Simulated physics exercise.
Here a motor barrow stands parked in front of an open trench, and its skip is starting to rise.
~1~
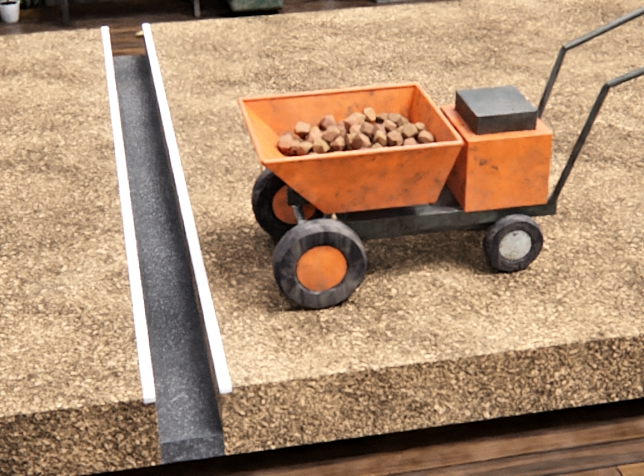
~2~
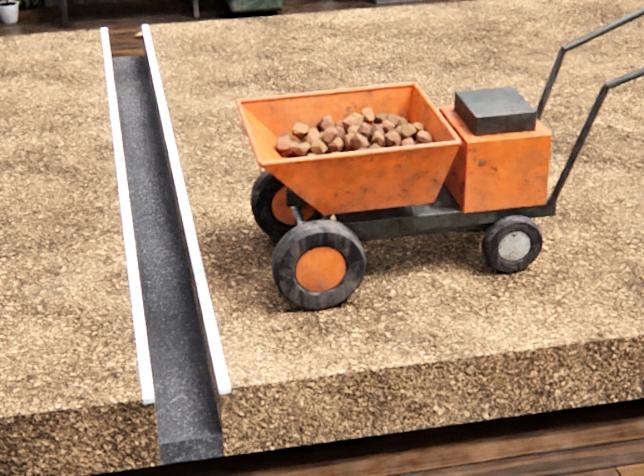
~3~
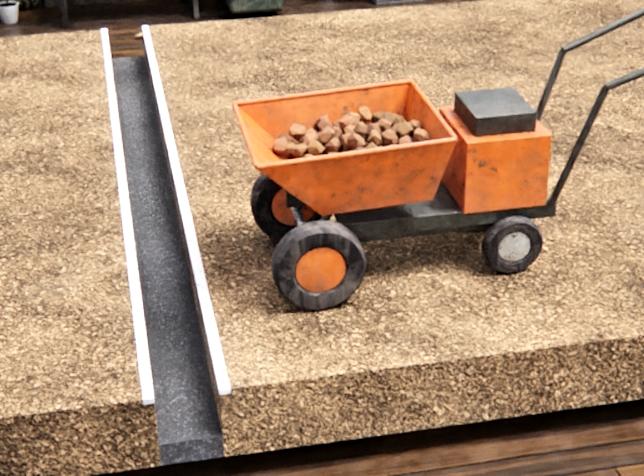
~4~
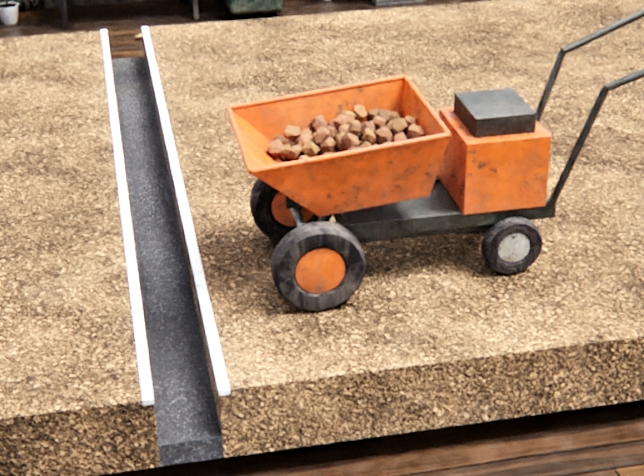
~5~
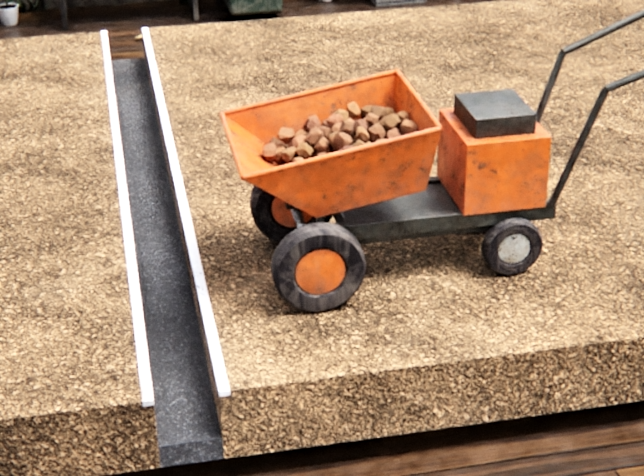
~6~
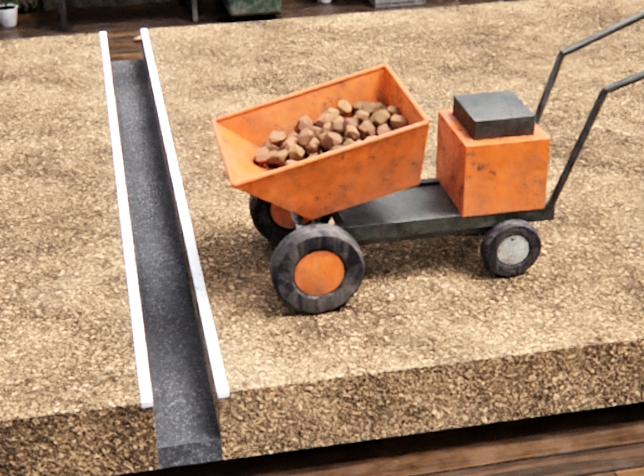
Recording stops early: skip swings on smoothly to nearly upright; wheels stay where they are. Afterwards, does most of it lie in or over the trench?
Yes: The amount in the trench exceeds half.
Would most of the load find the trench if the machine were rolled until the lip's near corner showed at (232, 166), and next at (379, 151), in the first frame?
Result A - a minority; result B - a minority.
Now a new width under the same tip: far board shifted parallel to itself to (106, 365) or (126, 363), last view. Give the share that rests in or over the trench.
Lab note: Try one 100 per cent, try two 80 per cent.
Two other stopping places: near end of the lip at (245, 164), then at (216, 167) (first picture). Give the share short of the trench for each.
Some 0 % then some 0 %.
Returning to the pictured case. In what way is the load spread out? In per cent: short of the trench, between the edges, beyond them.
Approximate split: Short 0 percent, between 70 percent, beyond 30 percent.
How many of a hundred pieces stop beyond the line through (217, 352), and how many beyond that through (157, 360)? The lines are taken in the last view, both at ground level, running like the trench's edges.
Around 100 percent for the first and 40 percent for the second.
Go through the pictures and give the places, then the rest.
Lip of the skip (263, 163), level; top of the load (358, 134), clay clods; first edge of the trench (217, 347); far edge (144, 356), the trench under half as wide as the skip, and about as deep as wide, in the first picture.
Lip of the skip (261, 164), level; top of the load (356, 134), in the second picture.
Lip of the skip (257, 167), tipped barely; top of the load (370, 138), in the third picture.
Lip of the skip (251, 172), tipped barely; top of the load (364, 136), in the fourth picture.
Lip of the skip (243, 178), tipped a little; top of the load (376, 134), in the fifth picture.
Lip of the skip (234, 186), tipped a little; top of the load (367, 131); first edge of the trench (215, 352); far edge (142, 361), in the sixth picture.
Just after the last frame, skip tipped steeply; every one in the skip.
A moment on, skip tipped right over; almost all in the skip; about a tenth in or heaped over the trench; just a few falling.
Further on, skip tipped right over; about a tenth in the skip; roughly two thirds in or heaped over the trench; roughly a quarter beyond it.
When it is over, skip tipped right over; roughly two thirds in or heaped over the trench; roughly a quarter beyond it.
